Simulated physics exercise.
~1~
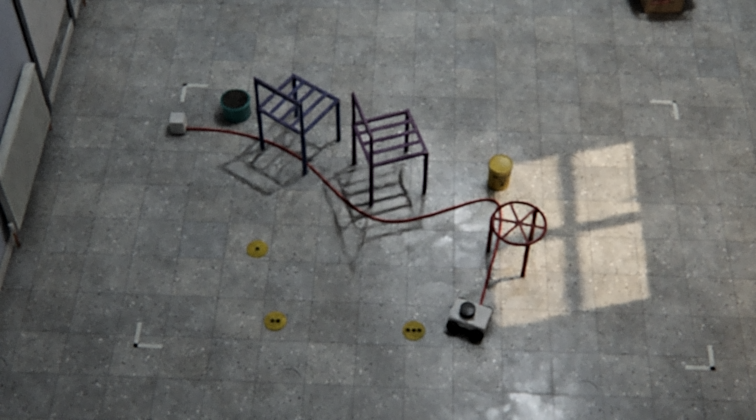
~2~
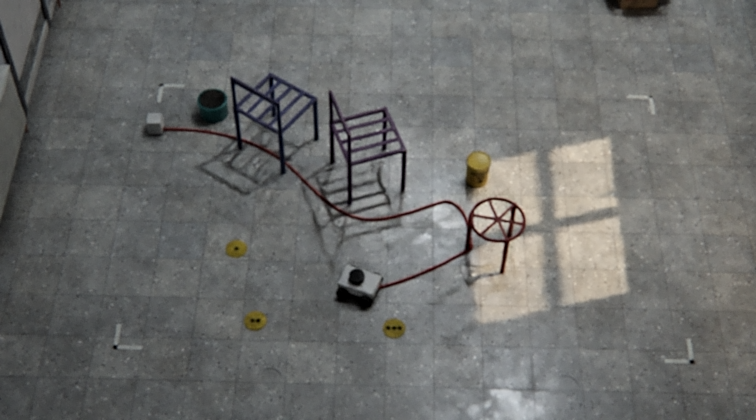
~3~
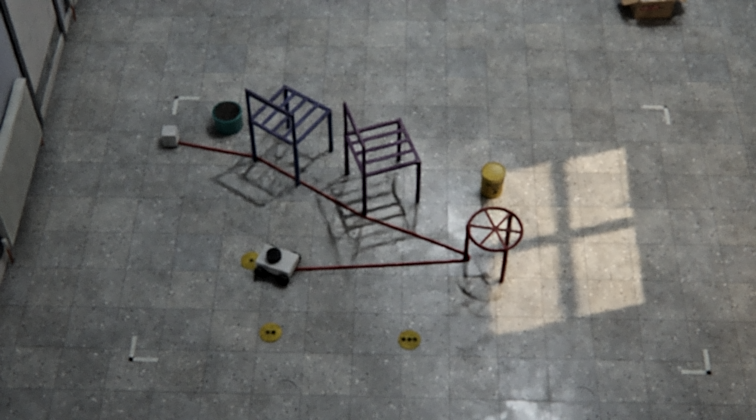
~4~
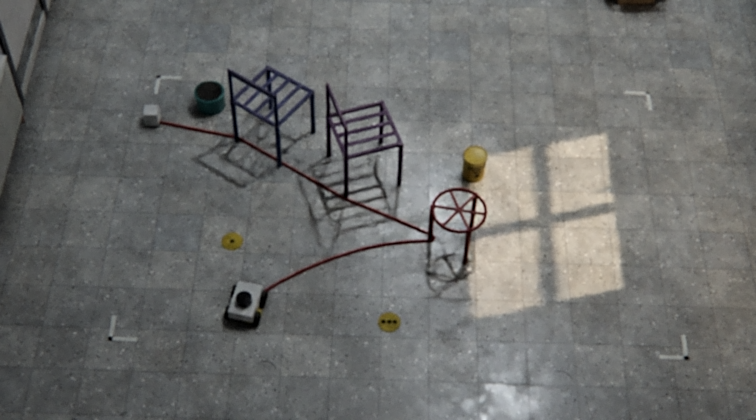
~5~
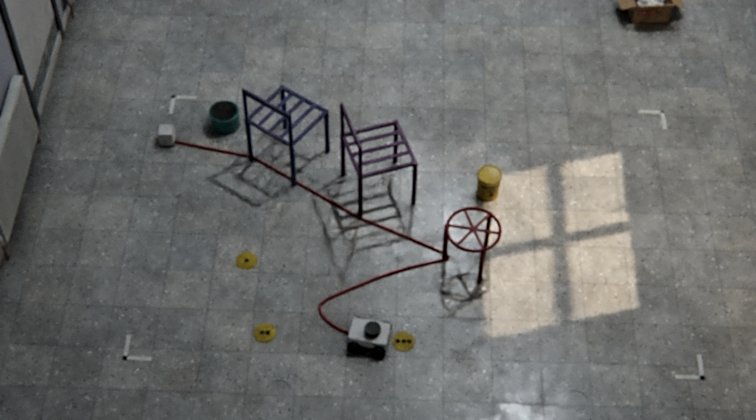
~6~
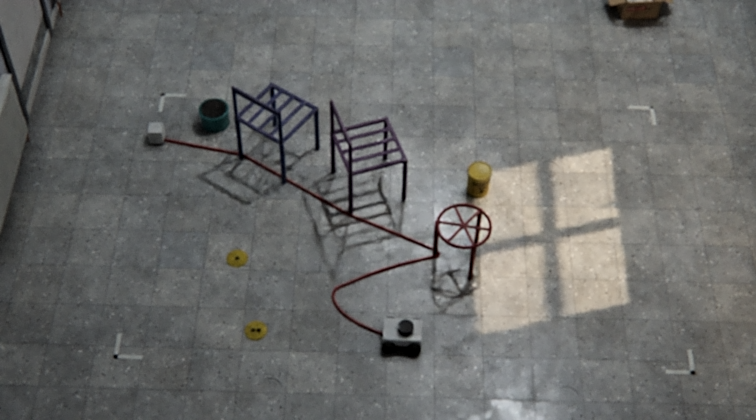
Small cart towing a red lead left past two chairs, dragging a red stool slightly left, then curving back right and stopping.
